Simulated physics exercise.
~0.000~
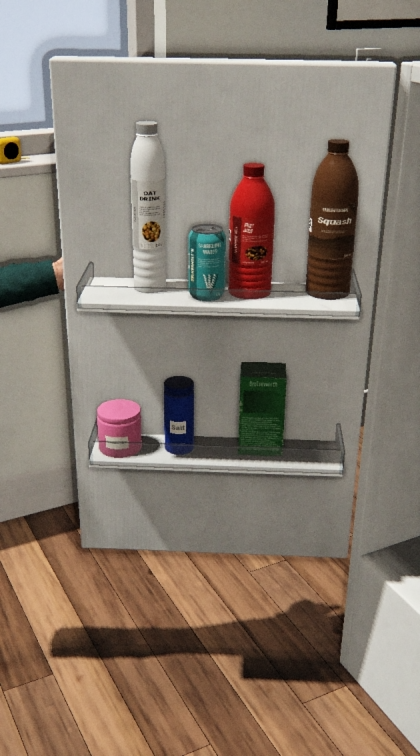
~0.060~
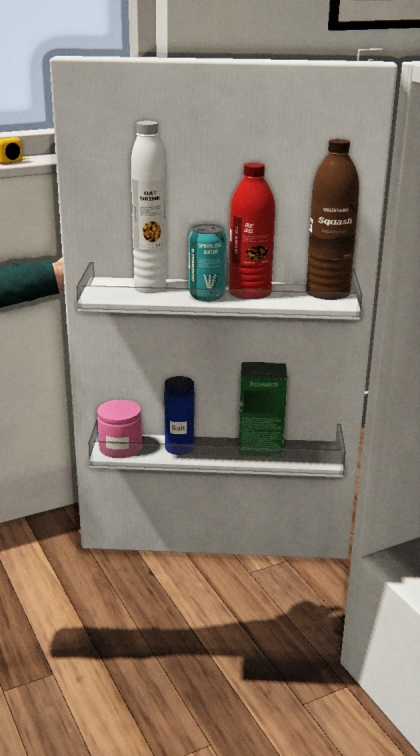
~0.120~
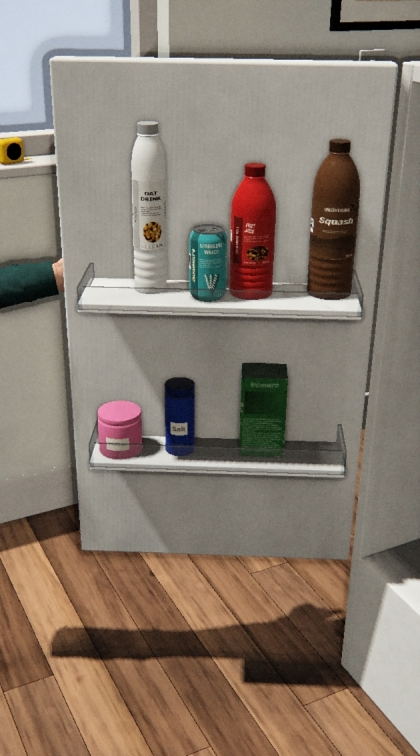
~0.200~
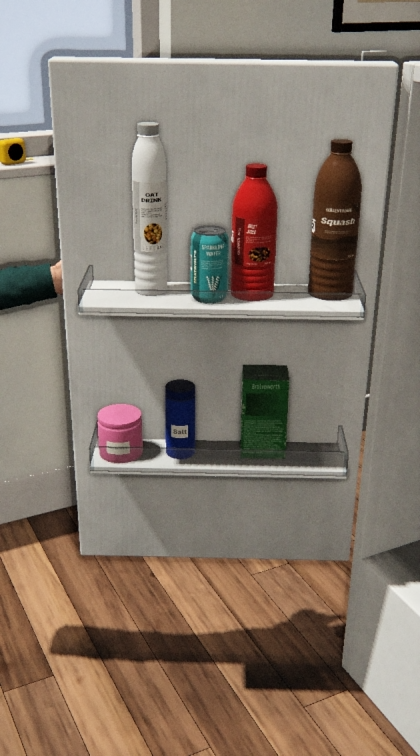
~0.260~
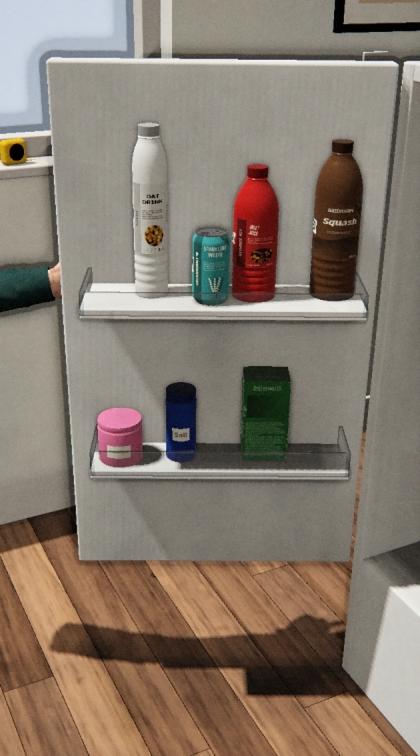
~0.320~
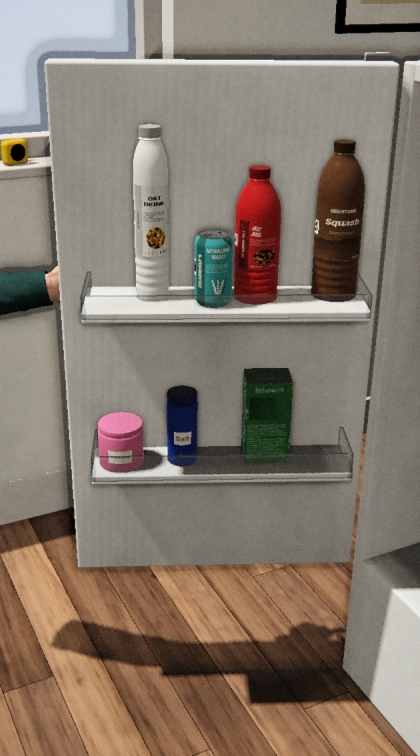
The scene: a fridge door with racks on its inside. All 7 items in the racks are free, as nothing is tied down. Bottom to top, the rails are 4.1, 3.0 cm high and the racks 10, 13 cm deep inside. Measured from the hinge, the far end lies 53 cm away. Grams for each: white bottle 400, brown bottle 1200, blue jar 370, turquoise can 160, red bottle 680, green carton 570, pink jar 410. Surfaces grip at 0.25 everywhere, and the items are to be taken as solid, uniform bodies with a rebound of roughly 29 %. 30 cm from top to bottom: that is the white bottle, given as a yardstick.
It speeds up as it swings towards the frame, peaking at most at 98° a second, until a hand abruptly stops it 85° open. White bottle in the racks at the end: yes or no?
No.
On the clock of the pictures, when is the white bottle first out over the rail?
I'd put it at some 0.9 s.
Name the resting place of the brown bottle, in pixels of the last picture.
I'd put it at around (365, 228).
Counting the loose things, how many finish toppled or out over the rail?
My answer is 1.
Around 0.72 s, open by 85°.
Around 1.02 s, open by 85°; white bottle now out over the rail; red bottle shifted 3 cm; green carton shifted 2 cm.
Around 1.32 s, open by 85°; red bottle shifted 3 cm; green carton shifted 2 cm.
Finally (1.7 s), out over the rail, white bottle; the other 6 still in place (within 5 cm).
